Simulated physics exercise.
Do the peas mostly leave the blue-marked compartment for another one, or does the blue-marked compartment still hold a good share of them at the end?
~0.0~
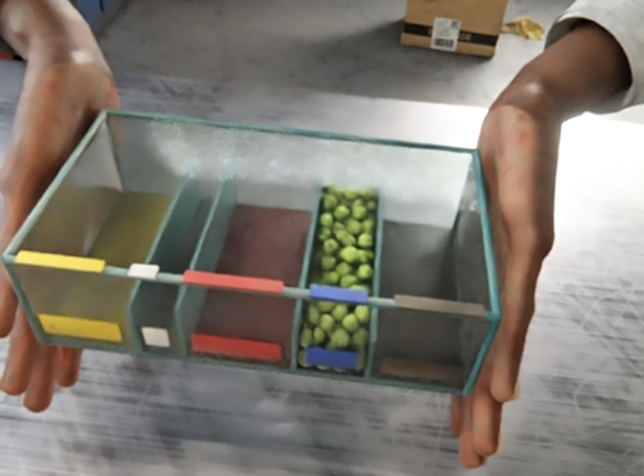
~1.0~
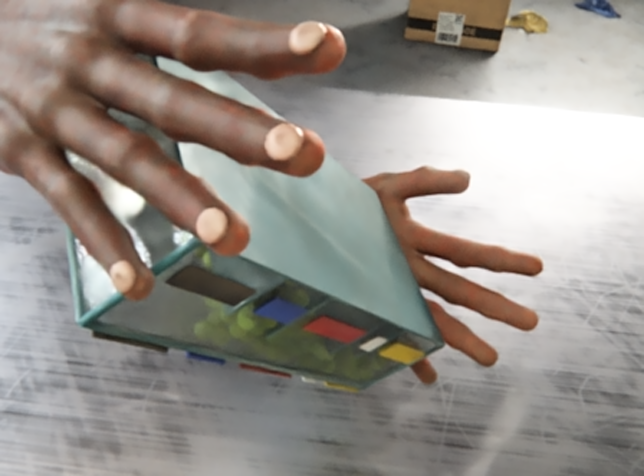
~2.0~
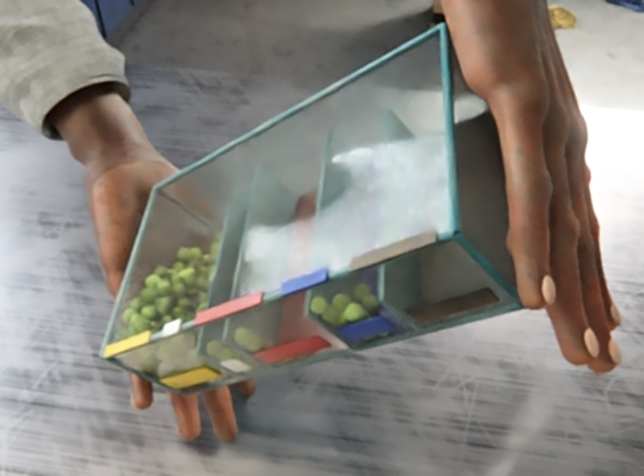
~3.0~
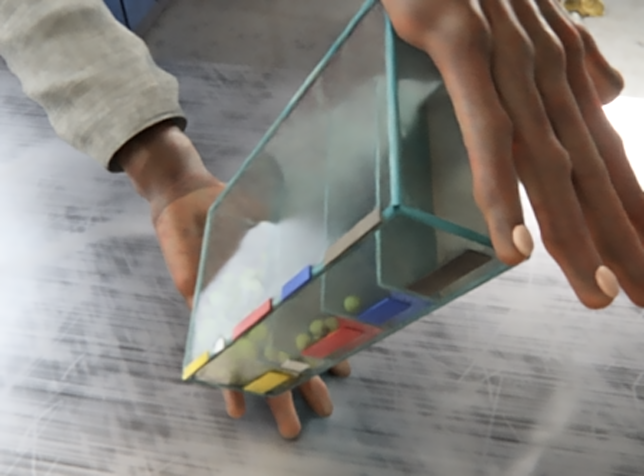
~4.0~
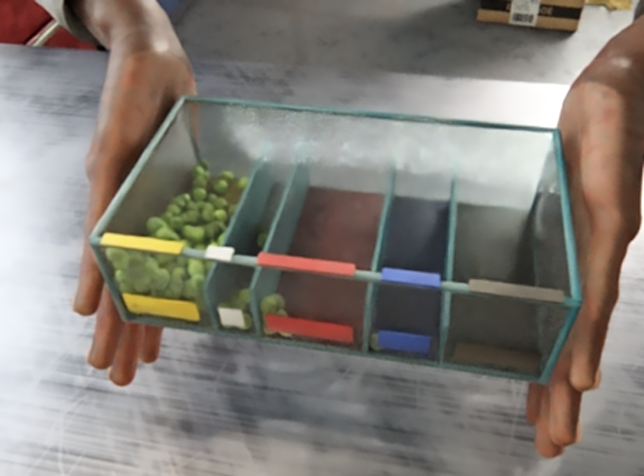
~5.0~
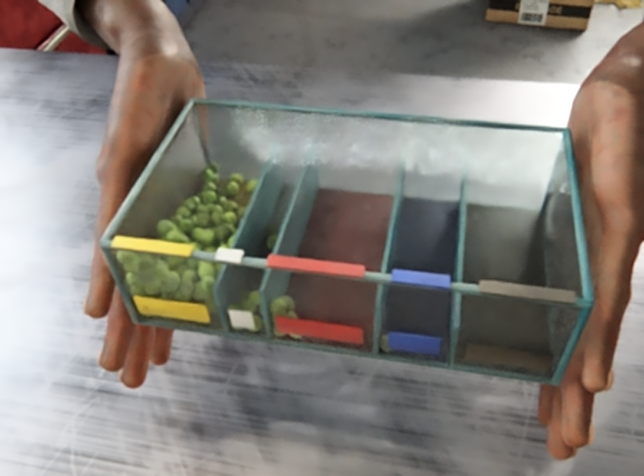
They mostly leave it, and the yellow compartment ends up with nearly all of the peas. Only a few sit in the white and red compartments, while the blue and dark ones are left with practically none.
